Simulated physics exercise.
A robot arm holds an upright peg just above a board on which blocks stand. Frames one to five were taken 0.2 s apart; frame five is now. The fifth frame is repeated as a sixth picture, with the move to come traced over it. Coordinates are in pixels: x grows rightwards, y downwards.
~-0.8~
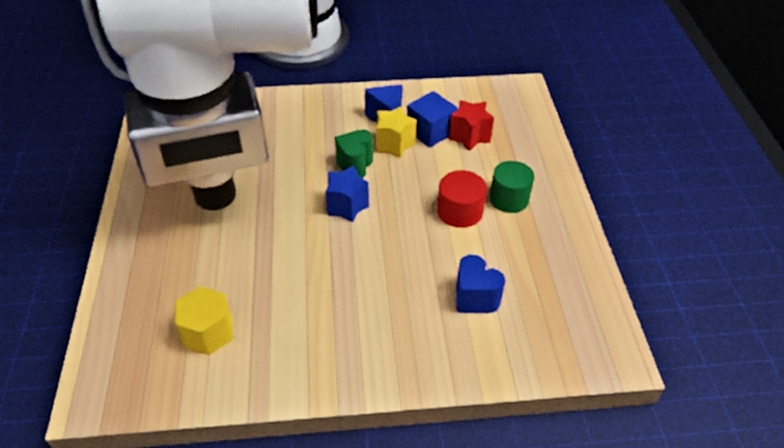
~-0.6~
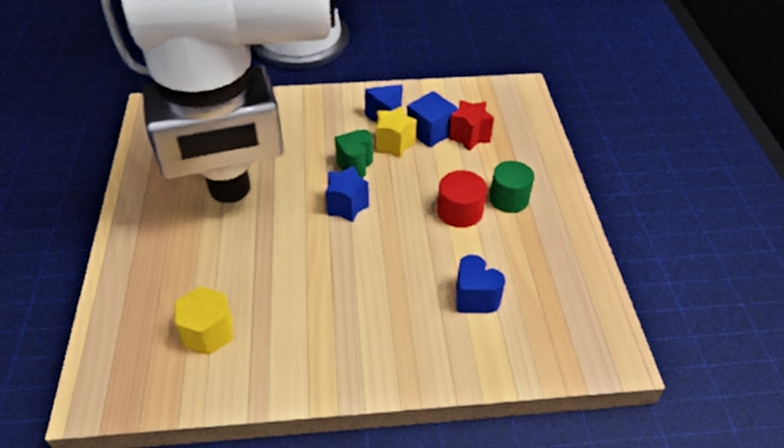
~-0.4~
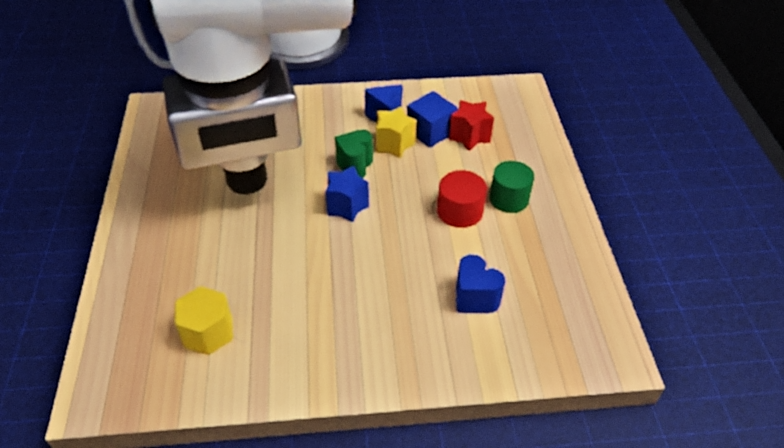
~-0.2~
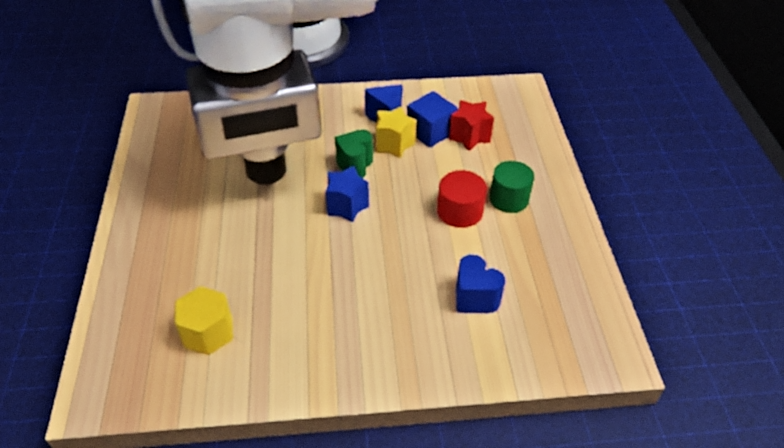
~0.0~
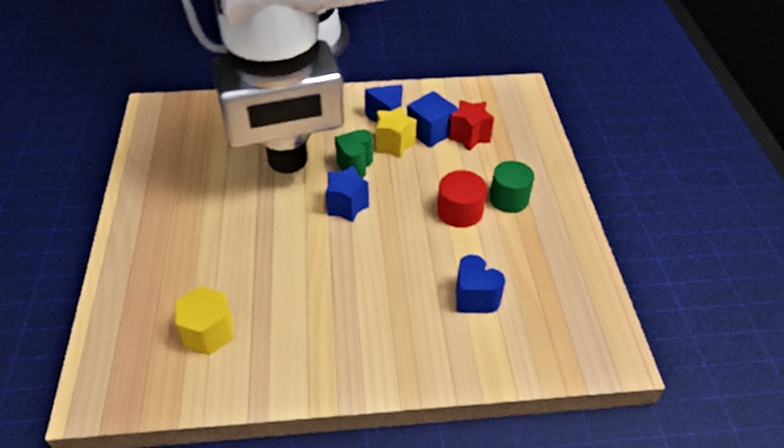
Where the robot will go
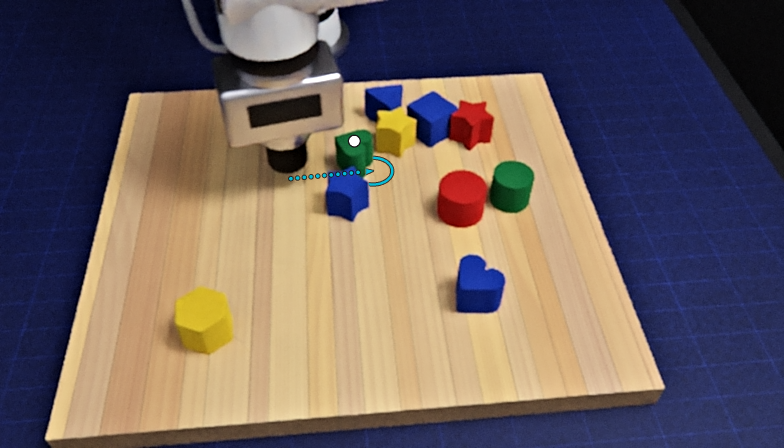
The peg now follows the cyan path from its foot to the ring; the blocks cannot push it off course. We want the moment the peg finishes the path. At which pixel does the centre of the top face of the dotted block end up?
It comes to (402, 132).
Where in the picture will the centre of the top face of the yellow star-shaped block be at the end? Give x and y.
The centre of its top face lies at (408, 109).
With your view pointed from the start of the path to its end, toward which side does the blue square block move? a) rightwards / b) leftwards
The answer is b.
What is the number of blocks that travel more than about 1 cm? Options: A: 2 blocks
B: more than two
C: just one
It's B.
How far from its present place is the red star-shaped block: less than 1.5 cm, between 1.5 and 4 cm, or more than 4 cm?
Distance: Less than 1.5 cm.
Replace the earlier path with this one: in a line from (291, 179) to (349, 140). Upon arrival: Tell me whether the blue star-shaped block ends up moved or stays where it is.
It will remain on its spot.
The drawn path runs from (291, 179) directly to (373, 171); the dot is on the green heart.
On the path given first. Halfway along, peg (332, 158); green heart (364, 139).
At the end, peg (373, 154); green heart (402, 132), turned 25° anticlockwise; blue triangular piece (386, 90), turned 10° anticlockwise; yellow star-shaped block (408, 109); blue square block (442, 98), turned 15° clockwise; red star-shaped block (477, 110), turned 20° clockwise.
